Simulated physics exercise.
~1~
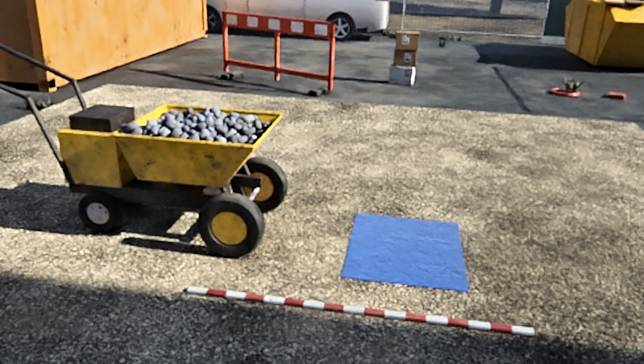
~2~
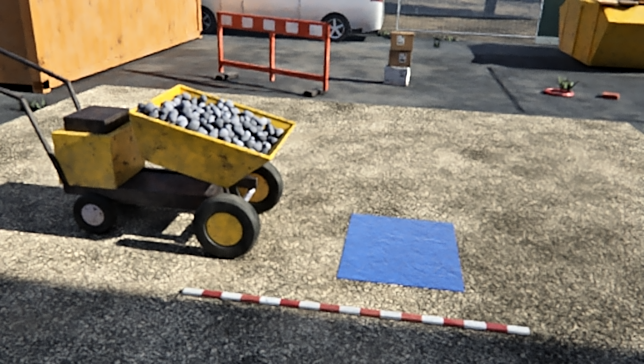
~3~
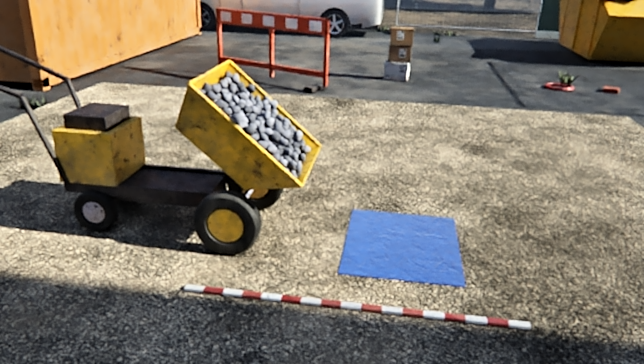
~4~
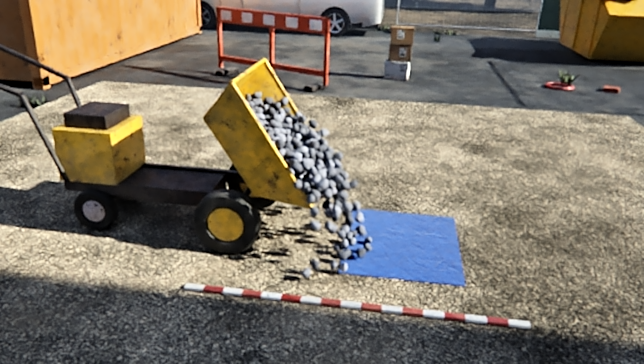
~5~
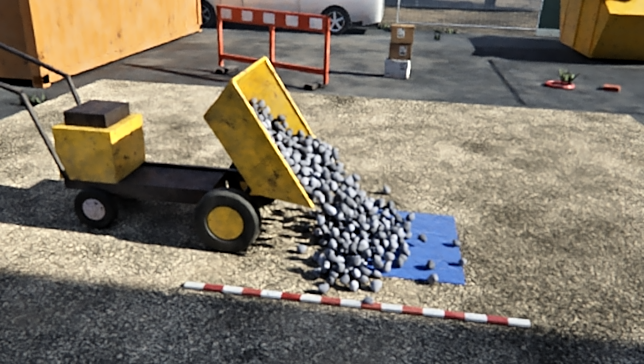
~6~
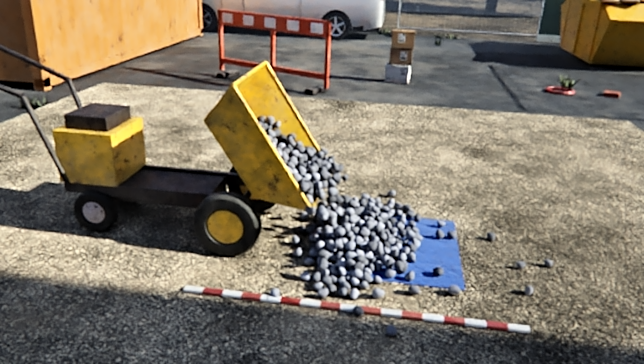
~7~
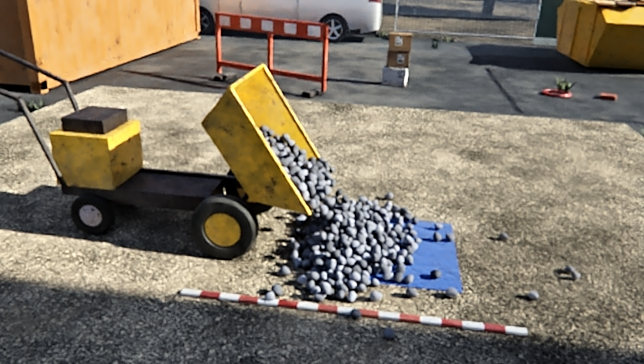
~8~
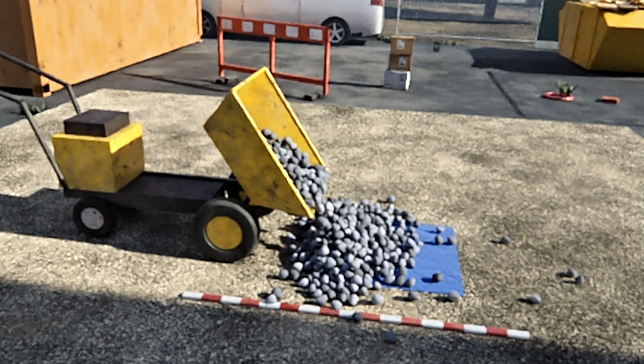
In this clip, a yellow barrow loaded with rounded grey stones tips its tray steeply to the right, and the stones pour onto the ground and a blue sheet, ending in a heap partly covering the sheet, with some scattered beyond and many still in the raised tray.
